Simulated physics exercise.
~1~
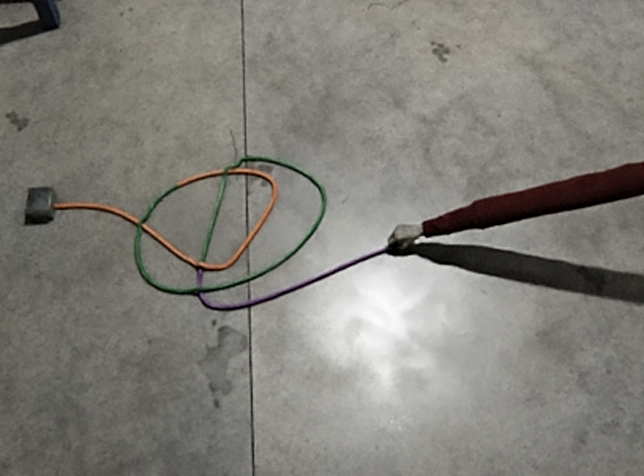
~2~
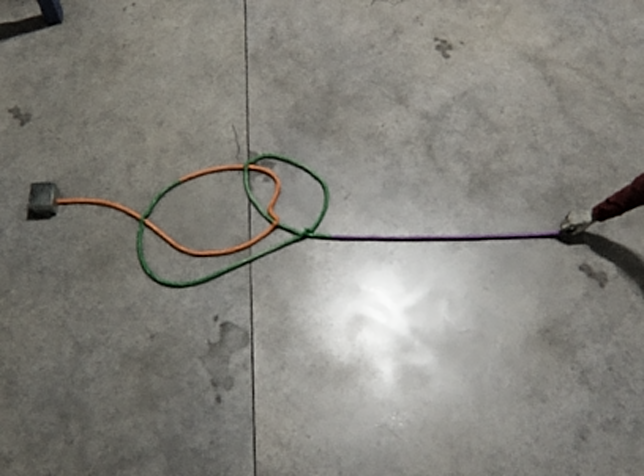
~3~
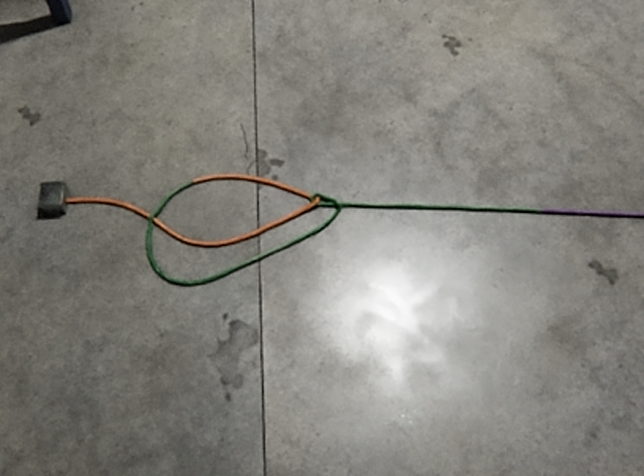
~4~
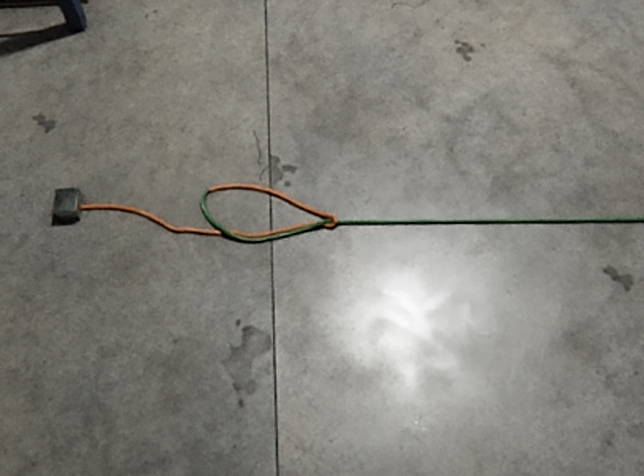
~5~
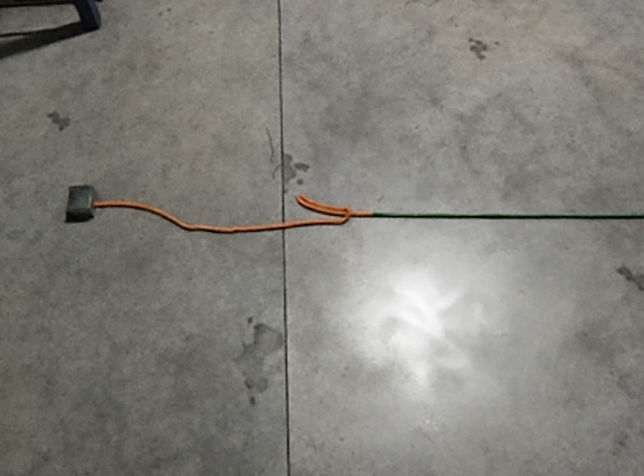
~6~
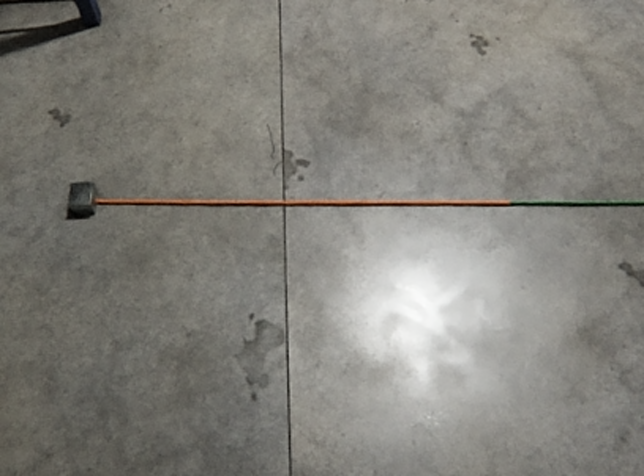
To begin with, a rope coloured orange, green and purple lies in overlapping loops on a grey concrete floor, its left end fixed to a small dark block, while a dark red-sleeved arm holds the purple end at right. The hand draws that end to the right and leaves view, pulling the purple and green parts straight. The loops gather into a narrowing teardrop with a small crossing at its right tip. The teardrop shrinks to a short orange bend, which then slips free. Finally the rope stretches straight from the block across the floor, with no knot visible.
